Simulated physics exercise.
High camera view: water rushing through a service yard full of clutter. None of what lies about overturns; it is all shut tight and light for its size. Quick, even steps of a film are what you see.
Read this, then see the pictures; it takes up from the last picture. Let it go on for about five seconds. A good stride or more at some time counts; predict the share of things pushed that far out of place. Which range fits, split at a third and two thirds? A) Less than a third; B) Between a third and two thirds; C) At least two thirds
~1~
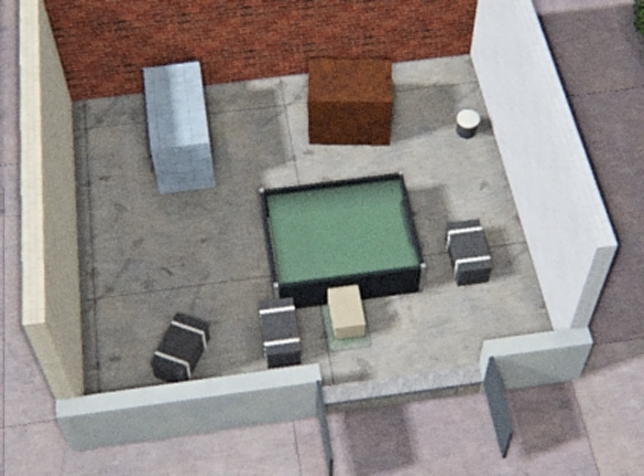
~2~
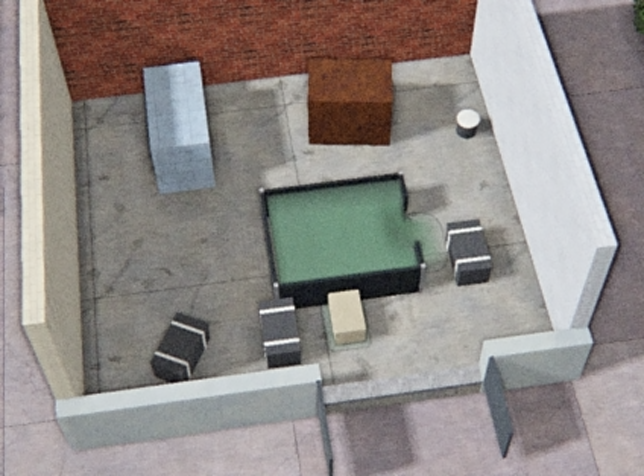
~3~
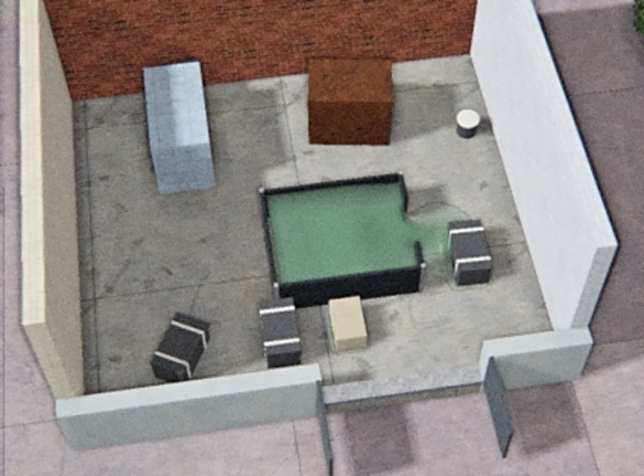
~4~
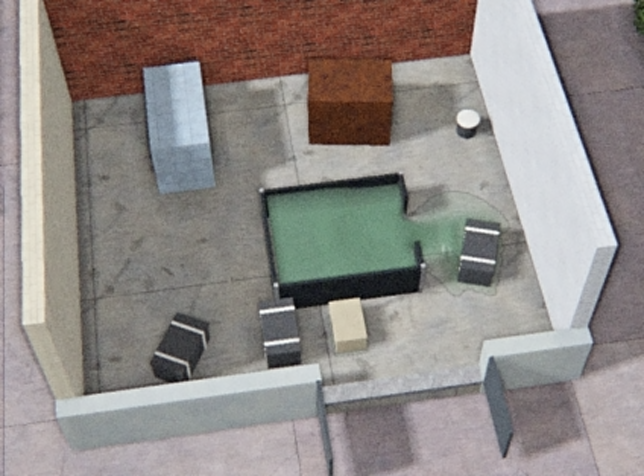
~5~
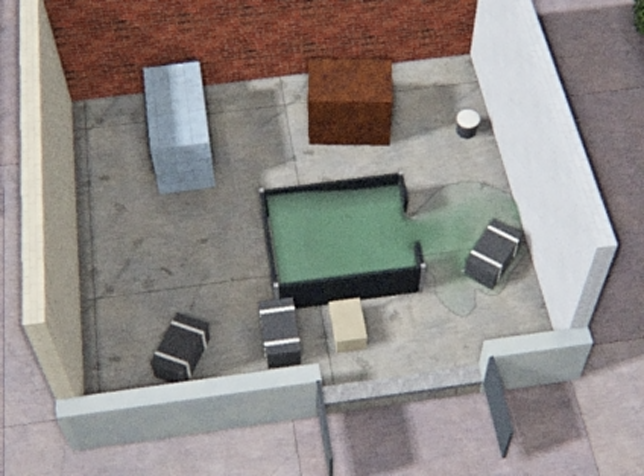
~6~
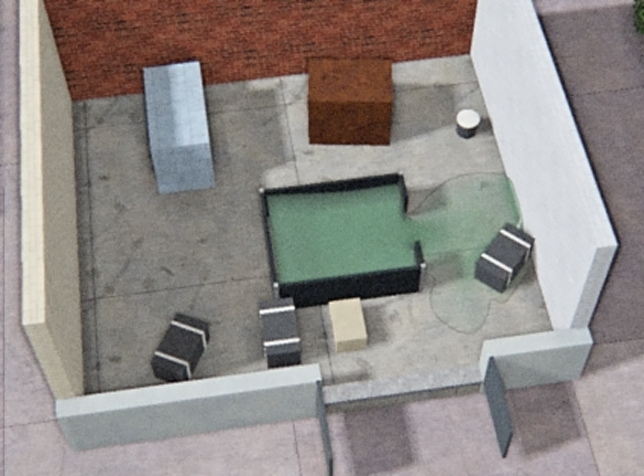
B.
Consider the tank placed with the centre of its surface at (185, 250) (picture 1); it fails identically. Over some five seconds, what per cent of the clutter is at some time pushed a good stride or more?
Close to 60 %.
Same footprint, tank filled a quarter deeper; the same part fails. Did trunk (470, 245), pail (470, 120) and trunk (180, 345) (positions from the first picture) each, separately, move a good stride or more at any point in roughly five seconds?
The first did it, the next did it, and the last came up short.
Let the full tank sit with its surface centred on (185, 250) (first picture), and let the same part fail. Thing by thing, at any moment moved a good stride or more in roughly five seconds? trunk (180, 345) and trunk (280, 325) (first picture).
The first one fell short, the second fell short.
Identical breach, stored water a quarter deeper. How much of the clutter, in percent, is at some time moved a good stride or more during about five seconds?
By my count, 80 %.
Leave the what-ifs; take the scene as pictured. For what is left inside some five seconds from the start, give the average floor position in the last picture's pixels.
That averages to about (266, 299) on the floor.
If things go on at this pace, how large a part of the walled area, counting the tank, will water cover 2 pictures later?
I'd put it at around 20 in a hundred.
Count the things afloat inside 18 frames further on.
In total, 0.
A moment on, 1 of 5 are well off their spots; 0 afloat.
Next, 2 of 5 are well off their spots; 0 afloat.
Later, 2 of 5 are well off their spots; 0 afloat.
In the end, 3 of 5 are well off their spots, and 3 have been at some point; 2 afloat.
